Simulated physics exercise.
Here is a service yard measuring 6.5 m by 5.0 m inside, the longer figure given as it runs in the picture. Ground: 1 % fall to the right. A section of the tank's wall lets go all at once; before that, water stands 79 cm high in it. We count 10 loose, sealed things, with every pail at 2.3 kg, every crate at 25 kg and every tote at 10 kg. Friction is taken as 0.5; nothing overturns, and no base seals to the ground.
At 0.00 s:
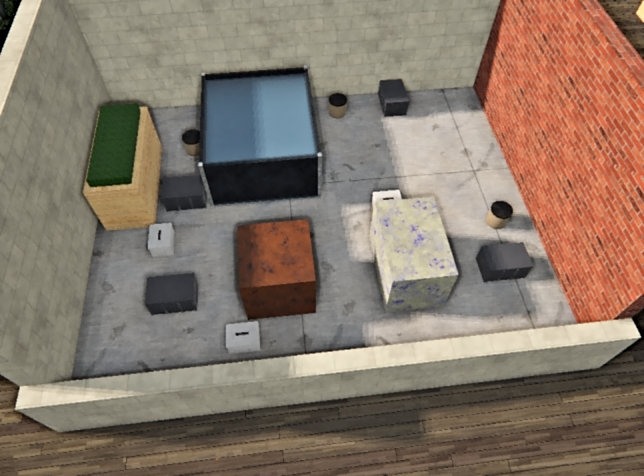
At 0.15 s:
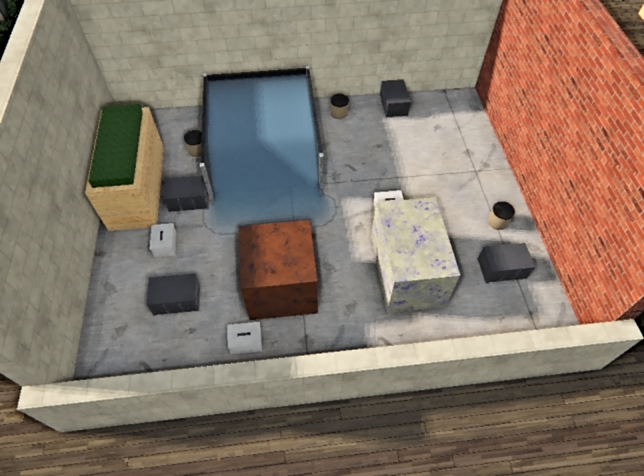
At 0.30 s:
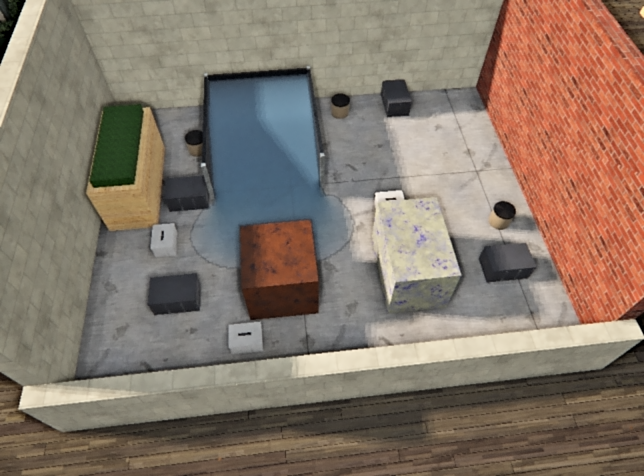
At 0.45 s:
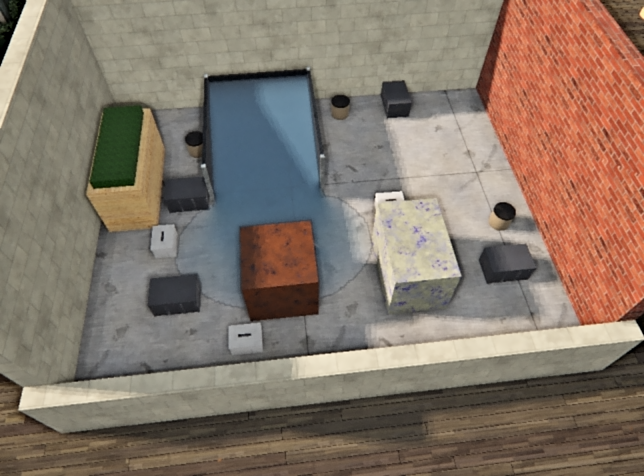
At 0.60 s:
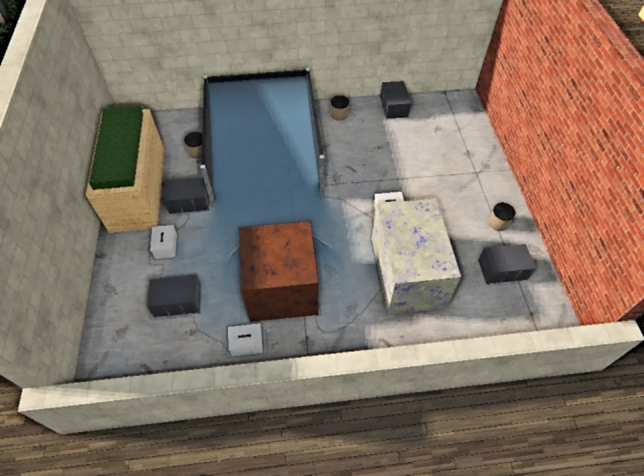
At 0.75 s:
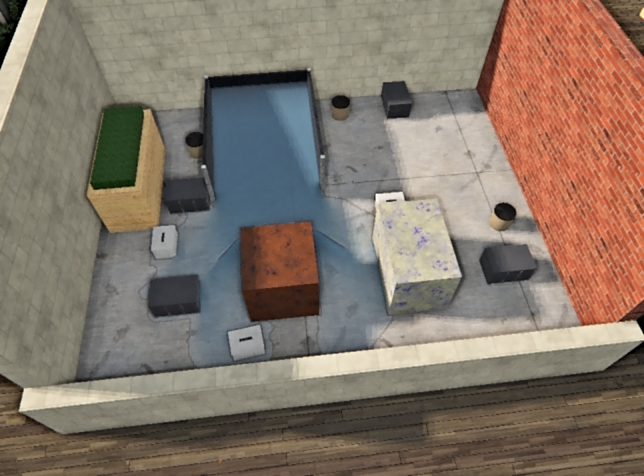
A blue-water tank stands against the back wall of a grey-floored, walled yard, seen from high above with a red brick wall at right. A rusty brown block and a pale, purple-flecked one stand in front, with a green-topped tan block at left and small grey, white and tan objects around. The tank's front opens and water spreads forward around the brown block, barely nudging a white box near the front wall.
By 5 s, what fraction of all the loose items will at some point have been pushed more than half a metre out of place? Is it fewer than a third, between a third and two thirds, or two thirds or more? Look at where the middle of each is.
Two thirds or more.
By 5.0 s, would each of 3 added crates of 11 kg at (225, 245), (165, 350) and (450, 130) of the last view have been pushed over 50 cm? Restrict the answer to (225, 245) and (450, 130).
Well, in turn they are above that and below that.
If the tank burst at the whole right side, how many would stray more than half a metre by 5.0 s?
That gives 6 of them.
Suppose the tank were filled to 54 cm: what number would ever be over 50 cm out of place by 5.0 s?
I count 4 of them in that case.
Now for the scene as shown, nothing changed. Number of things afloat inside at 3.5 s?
I get 4.
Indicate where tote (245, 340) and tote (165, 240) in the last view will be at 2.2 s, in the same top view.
About (295, 322) for the first and (122, 233) for the second.
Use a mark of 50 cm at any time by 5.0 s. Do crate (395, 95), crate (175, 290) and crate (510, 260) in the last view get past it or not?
Listed in sequence: Lower; higher; lower for the last.
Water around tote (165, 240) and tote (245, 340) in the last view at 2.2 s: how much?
9 and 13 cm.
After 1.1 s 0 of 10 are over 50 cm from their spots; 0 afloat.
After 2.2 s 4 of 10 are over 50 cm from their spots; 2 afloat.
After 3.5 s 4 of 10 are over 50 cm from their spots; 4 afloat.
After 5.0 s 7 of 10 are over 50 cm from their spots, and 7 have been at some point; 5 afloat.
